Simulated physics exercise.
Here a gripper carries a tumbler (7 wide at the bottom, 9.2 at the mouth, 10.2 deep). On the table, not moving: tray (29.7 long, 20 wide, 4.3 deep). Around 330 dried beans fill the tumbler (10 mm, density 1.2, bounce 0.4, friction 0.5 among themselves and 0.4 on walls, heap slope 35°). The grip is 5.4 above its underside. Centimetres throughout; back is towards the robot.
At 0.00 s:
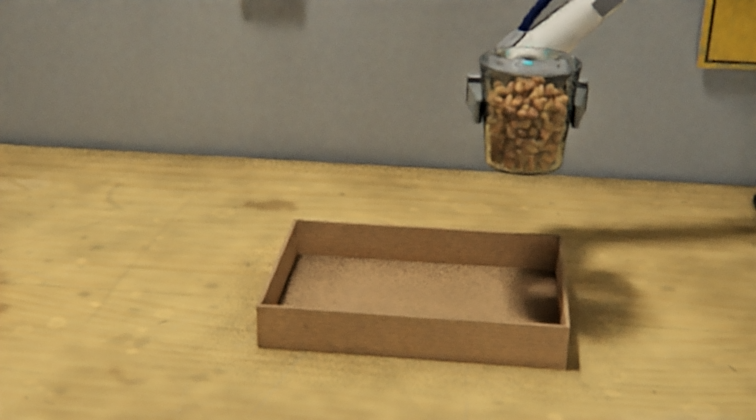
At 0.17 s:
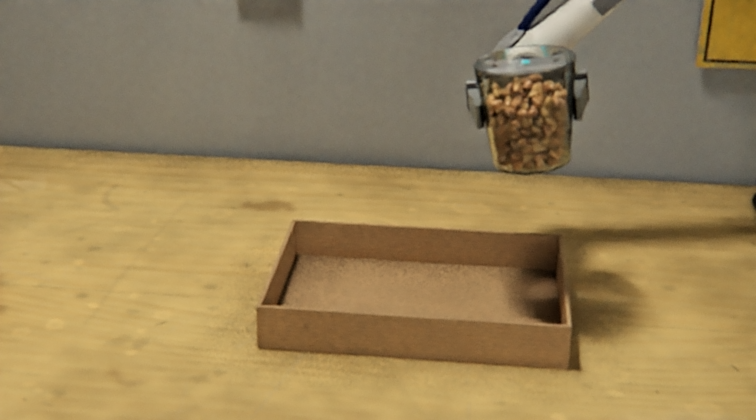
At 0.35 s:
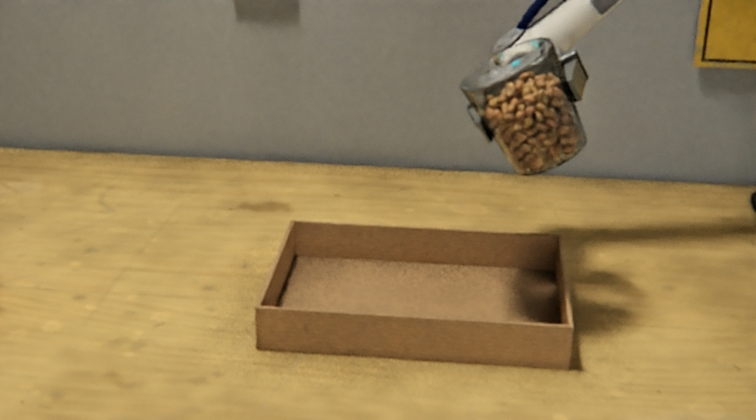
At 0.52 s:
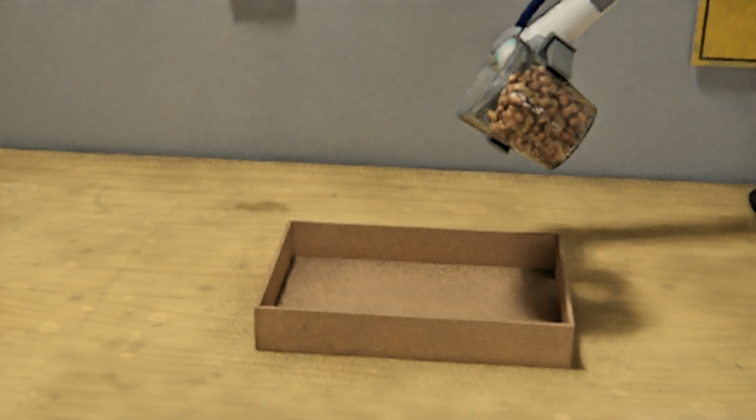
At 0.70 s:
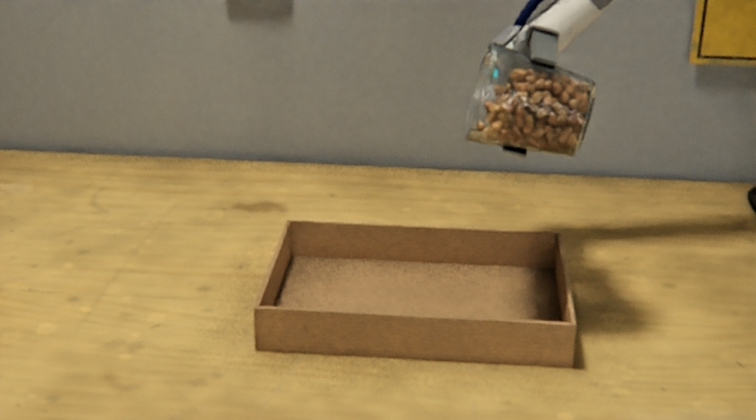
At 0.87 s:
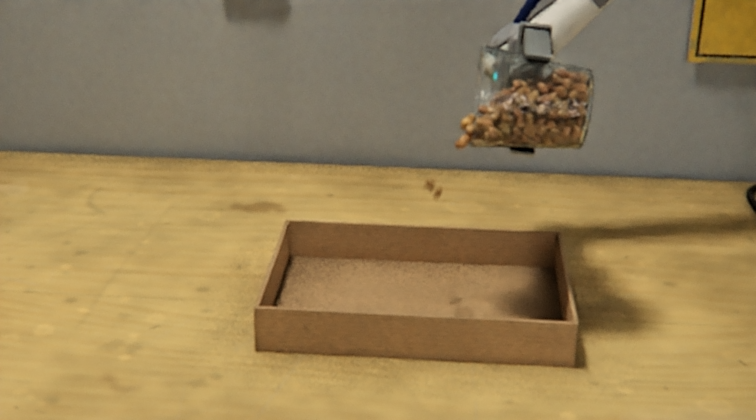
Above a wooden table with an open, shallow cardboard box on it, a gripper holding a clear tumbler of brown beans tilts it steadily to the left until it lies nearly sideways, and a few beans drop from its mouth.
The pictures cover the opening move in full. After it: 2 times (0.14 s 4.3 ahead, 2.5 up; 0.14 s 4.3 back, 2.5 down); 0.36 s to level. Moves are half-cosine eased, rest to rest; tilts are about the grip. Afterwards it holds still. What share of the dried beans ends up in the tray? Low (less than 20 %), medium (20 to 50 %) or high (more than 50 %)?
A high share, more than 50 %, ends in the tray.
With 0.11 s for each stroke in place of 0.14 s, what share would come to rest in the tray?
It would be near 100 per cent.
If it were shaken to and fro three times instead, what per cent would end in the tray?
In that case some 100 per cent.
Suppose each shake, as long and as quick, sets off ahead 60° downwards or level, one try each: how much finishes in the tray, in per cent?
About 25 and 85 per cent.
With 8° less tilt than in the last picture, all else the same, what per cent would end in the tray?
In that case some 75 per cent.
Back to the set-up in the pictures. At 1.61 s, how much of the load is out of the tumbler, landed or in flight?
Near 90 per cent so far.
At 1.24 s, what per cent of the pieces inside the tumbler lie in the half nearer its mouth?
Roughly 75 per cent.
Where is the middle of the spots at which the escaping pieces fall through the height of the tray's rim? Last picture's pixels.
Near (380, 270).
After 1.24 s, tilted 85° forward, highest piece 24 above the table; 202 in the tray, 110 in the tumbler, 21 in flight or on a rim.
After 1.61 s, tilted 44° forward, highest piece 24 above the table; 303 in the tray, 29 in the tumbler, 1 in flight or on a rim.
After 1.99 s, level, highest piece 19 above the table; 303 in the tray, 29 in the tumbler, 1 on the table or floor.
After 3.04 s, level, highest piece 19 above the table; 303 in the tray, 29 in the tumbler, 1 on the table or floor.
At rest, 303 in the tray, 29 in the tumbler, 1 on the table or floor. That is 91 % in the tray.
